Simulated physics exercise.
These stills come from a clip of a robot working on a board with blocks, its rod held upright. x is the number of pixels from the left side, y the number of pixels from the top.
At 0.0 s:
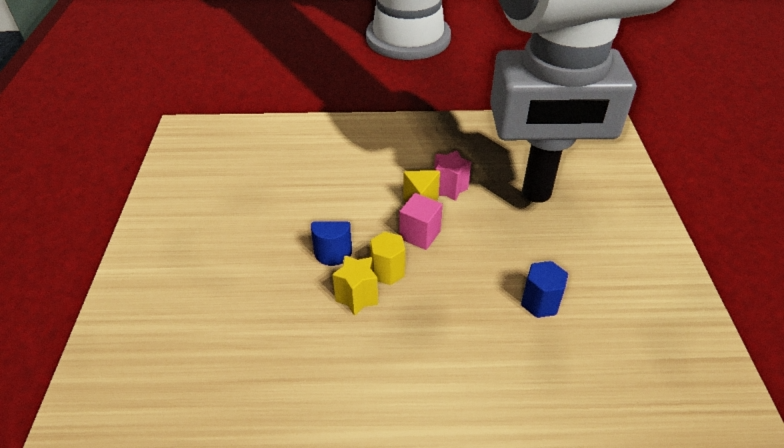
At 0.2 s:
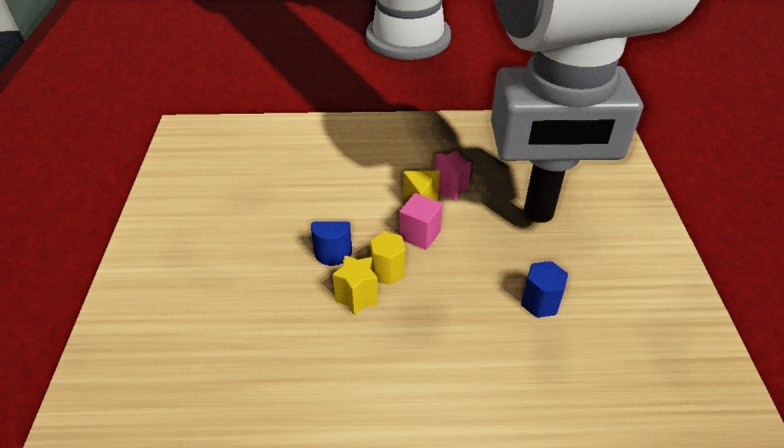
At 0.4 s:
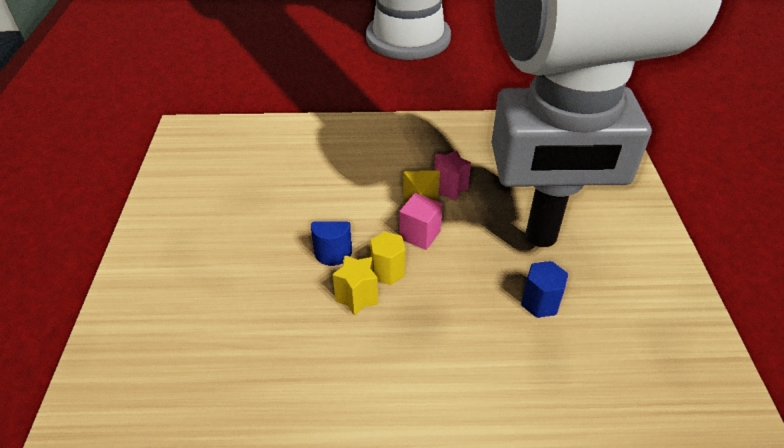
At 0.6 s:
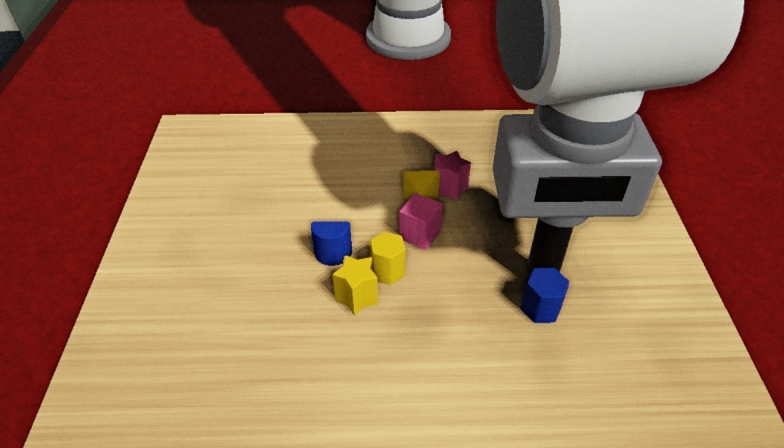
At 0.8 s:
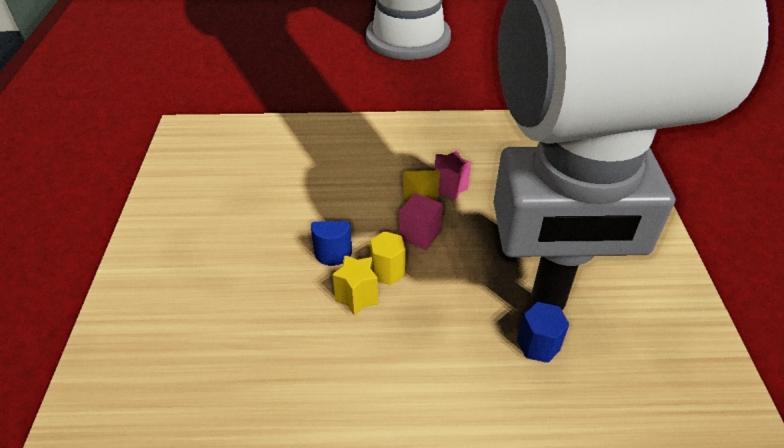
Robot arm moving its black rod toward the viewer across a wooden board, pushing a blue hexagonal block away from scattered blocks.
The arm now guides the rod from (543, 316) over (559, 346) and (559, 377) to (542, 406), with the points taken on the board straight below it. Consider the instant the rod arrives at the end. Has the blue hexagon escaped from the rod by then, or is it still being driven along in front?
Prediction: Still leading.
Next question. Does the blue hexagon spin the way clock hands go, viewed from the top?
Going by the path, yes.
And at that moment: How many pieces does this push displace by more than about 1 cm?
One.
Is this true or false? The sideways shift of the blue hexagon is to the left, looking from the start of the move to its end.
My answer: False.
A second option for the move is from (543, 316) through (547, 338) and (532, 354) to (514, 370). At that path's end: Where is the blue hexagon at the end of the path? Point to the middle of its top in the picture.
So, by the moment the path ends, you'll find the top centre of the blue hexagon at (526, 381).
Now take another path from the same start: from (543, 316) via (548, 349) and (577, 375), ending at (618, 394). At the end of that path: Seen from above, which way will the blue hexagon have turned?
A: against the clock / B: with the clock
The correct letter is B.
The first path, step by step. Halfway along, rod (567, 347); blue hexagon (545, 359), turned 45° clockwise.
At the end, rod (547, 392); blue hexagon (514, 397), turned 65° clockwise.
